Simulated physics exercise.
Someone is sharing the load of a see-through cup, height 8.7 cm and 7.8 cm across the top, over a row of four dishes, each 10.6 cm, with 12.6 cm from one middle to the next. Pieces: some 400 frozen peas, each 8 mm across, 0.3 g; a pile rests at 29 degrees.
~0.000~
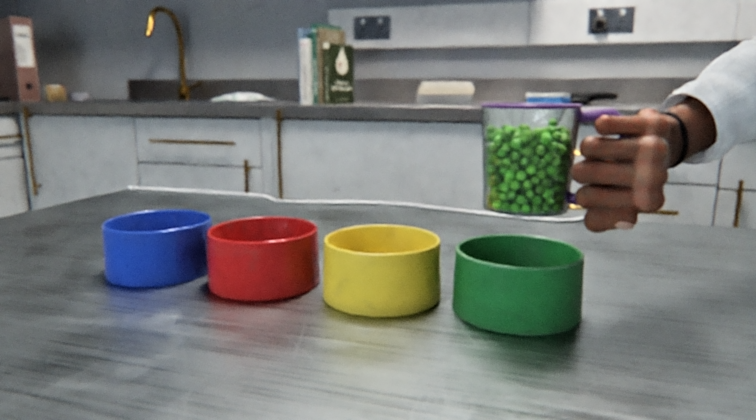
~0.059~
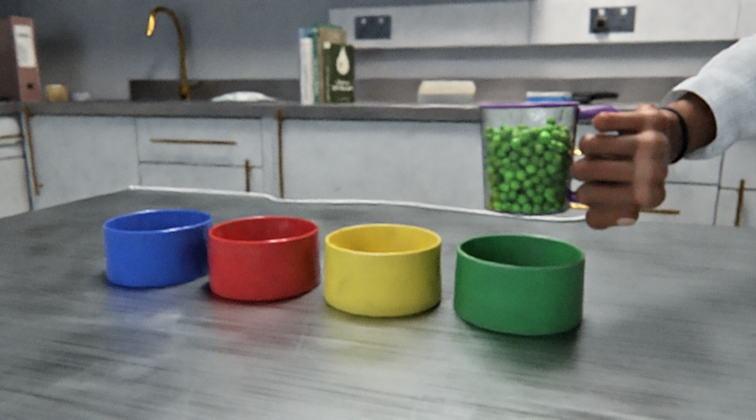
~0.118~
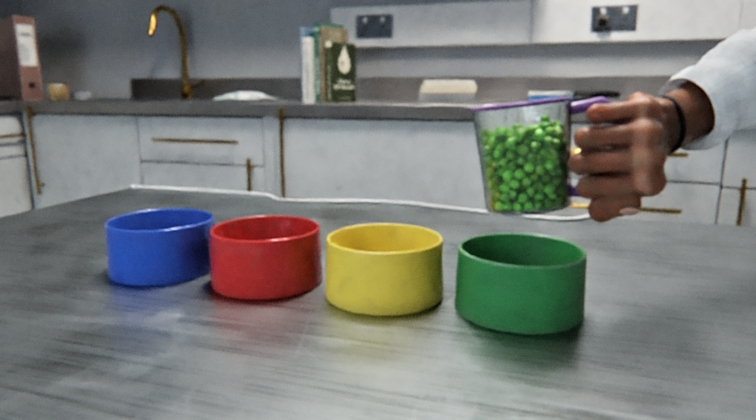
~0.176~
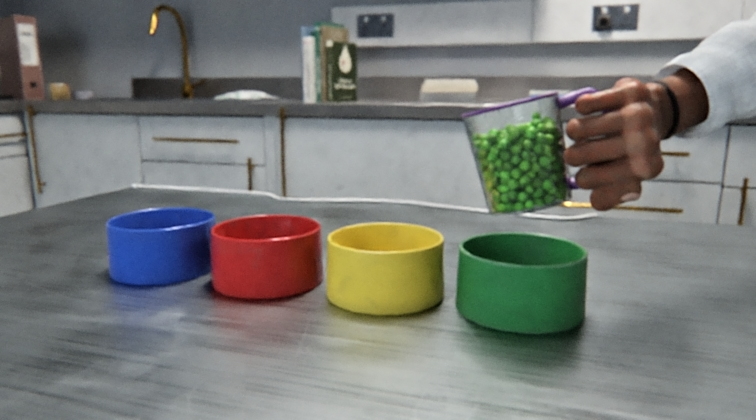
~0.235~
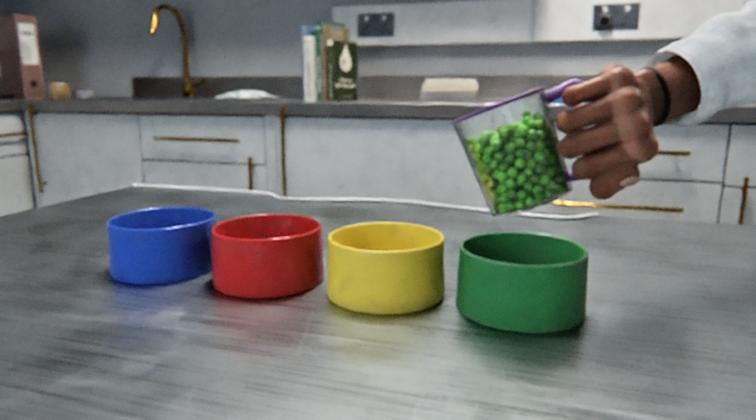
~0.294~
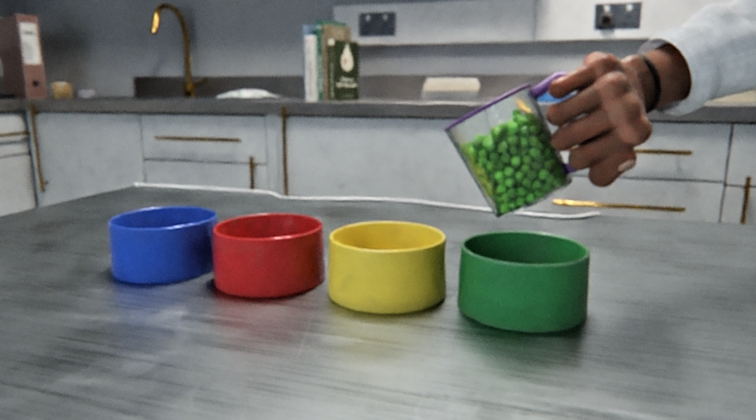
At the start, a hand at the right holds a clear cup of green peas upright behind a row of four dishes, blue, red, yellow and green. The hand then tilts the cup steadily to the left while shifting it slightly left, and the peas stay inside the slanted cup.
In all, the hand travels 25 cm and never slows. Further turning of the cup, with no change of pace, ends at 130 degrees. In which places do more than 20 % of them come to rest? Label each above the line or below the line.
Red dish: Below the line; blue dish: Below the line; green dish: Below the line; yellow dish: Above the line; counter: Below the line.
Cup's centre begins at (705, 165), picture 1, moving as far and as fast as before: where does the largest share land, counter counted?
Top spot: Green.
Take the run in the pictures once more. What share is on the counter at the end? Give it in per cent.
Close to 0 per cent, give or take.
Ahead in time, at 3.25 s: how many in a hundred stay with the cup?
Close to 0 per cent of the load, I'd guess.
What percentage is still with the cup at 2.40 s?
Somewhere near 0 per cent of the load.
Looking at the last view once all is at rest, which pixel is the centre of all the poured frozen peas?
Once everything settles, the centre is around (379, 267).
After 1.56 s, tilt 130 degrees; cup holds 0 %, yellow 100 %.
After 2.40 s, tilt 130 degrees; cup holds 0 %, yellow 100 %.
Then, at 3.25 s, tilt 130 degrees; cup holds 0 %, yellow 100 %.
By 3.5 s all is still; red 0 %, blue 0 %, green 0 %, yellow 100 %, counter 0 %.
